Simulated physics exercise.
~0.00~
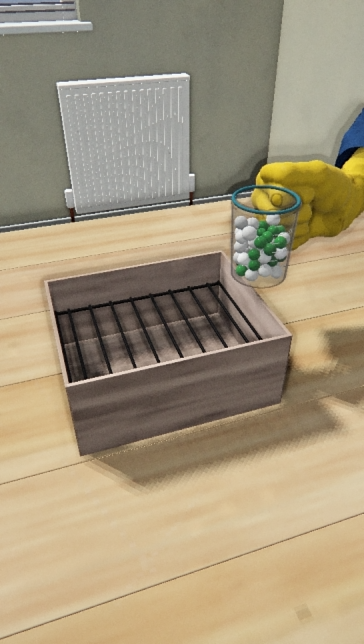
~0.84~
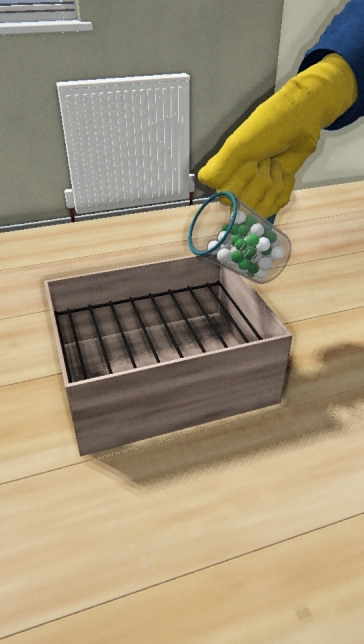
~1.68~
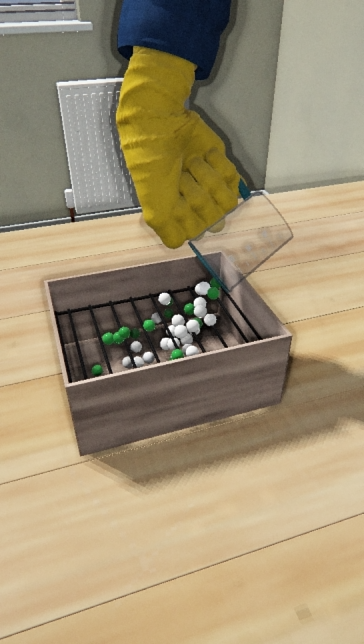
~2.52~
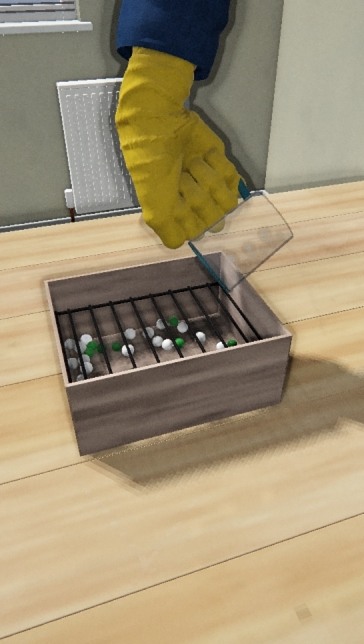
A gloved hand tips white and green balls from a cup through a box's grille.
